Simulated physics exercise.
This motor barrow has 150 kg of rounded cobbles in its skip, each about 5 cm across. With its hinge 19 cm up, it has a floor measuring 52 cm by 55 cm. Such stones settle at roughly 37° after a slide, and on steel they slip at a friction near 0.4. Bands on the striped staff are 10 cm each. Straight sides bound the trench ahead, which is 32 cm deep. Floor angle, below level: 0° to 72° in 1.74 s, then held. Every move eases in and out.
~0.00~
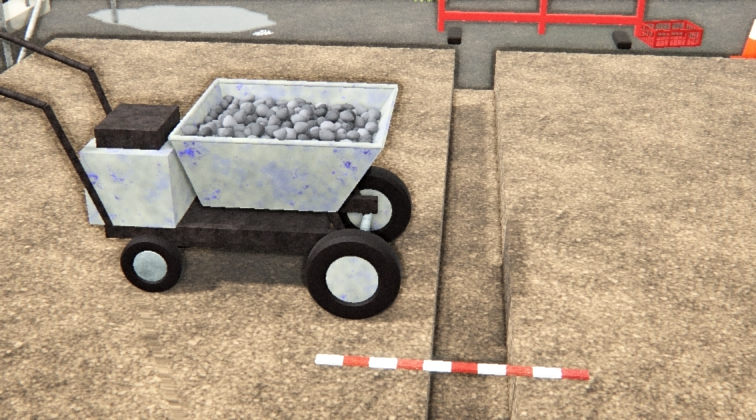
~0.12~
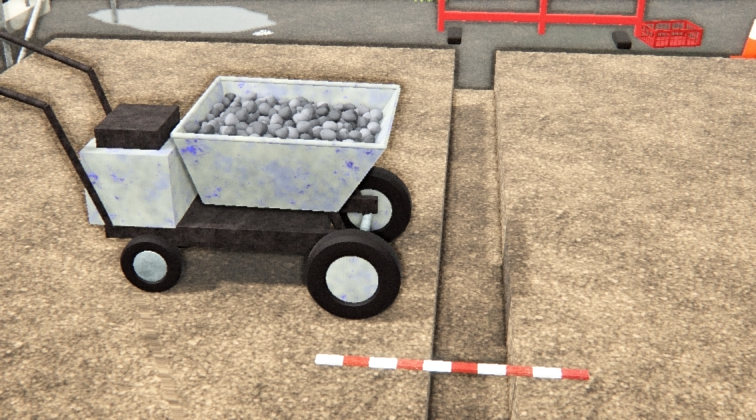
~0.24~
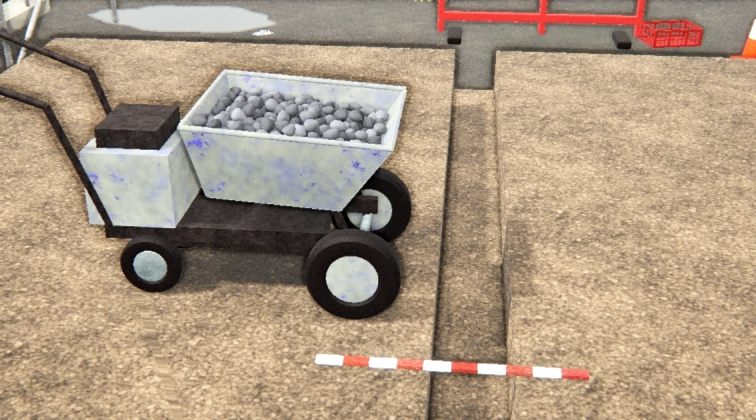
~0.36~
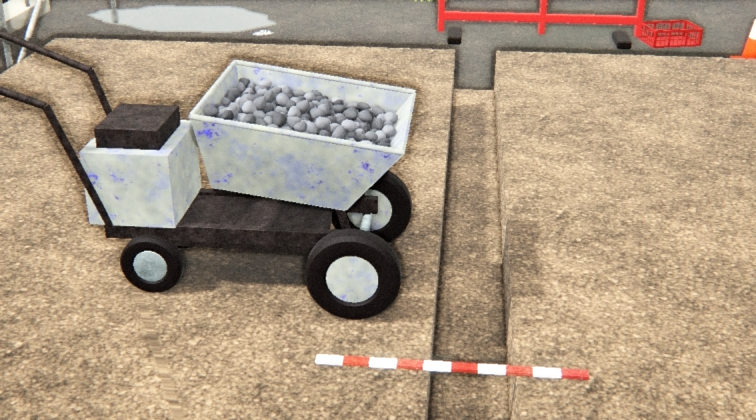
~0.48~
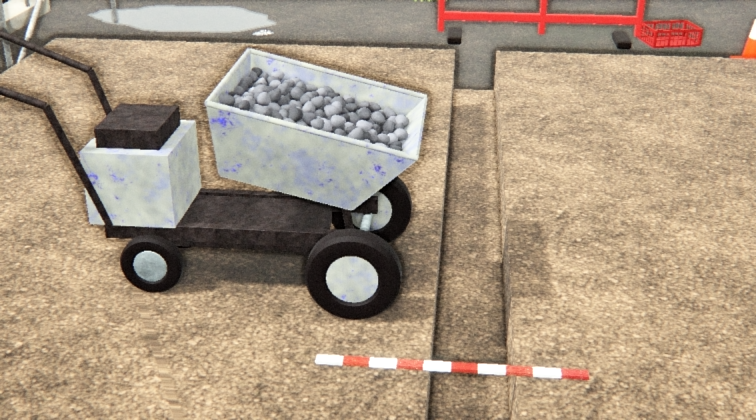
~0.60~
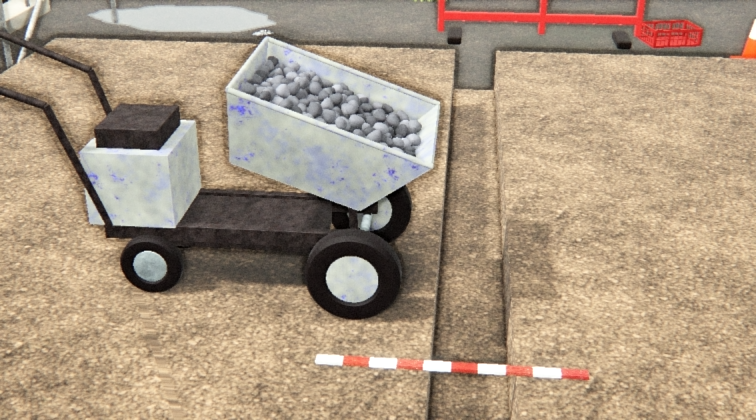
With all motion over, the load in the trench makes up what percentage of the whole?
It makes up about 37 percent of the whole load.
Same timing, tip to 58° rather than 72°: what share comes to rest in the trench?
It comes out at about 15 percent.
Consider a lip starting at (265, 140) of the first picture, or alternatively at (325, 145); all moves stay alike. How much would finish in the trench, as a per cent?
The first start gives about 80 per cent, the second about 85.
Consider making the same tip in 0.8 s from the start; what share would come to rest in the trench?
I'd put it at roughly 25 per cent.
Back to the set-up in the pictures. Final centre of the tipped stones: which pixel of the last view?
The resting stones are centred at roughly (542, 282).
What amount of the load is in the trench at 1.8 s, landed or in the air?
About 0 per cent by then.
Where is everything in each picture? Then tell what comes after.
In the first picture, the skip is at 0°, its lip at (382, 146); the top of the load is at (302, 114).
The second picture shows lip at (385, 147), floor tilted 1°, highest stones at (296, 114); the stones move at 0.1 m/s on average.
In the third picture, the skip is at 4°, its lip at (392, 149); the top of the load is at (265, 108); the stones move at 0.3 m/s on average.
In the fourth picture, the skip is at 8°, its lip at (403, 153); the top of the load is at (260, 98); the stones move at 0.4 m/s on average.
The fifth picture shows lip at (417, 159), floor tilted 13°, highest stones at (257, 86); the stones move at 0.5 m/s on average.
In the sixth picture, the skip is at 20°, its lip at (432, 167); the top of the load is at (273, 76); the stones move at 0.5 m/s on average.
After 1.3 s the floor is at 61°; 98 % in the skip, 1 % in the trench, 1 % past the trench; the foremost stones are at (523, 242).
After 1.8 s the floor is at 72°; 55 % in the skip, 1 % in the trench, 44 % past the trench; the foremost stones are at (649, 294).
After 2.2 s the floor is at 72°; 29 % in the skip, 7 % in the trench, 64 % past the trench; the foremost stones are at (685, 256).
After 4.1 s the floor is at 72°; 0 % in the skip, 37 % in the trench, 63 % past the trench; the foremost stones are at (702, 249).
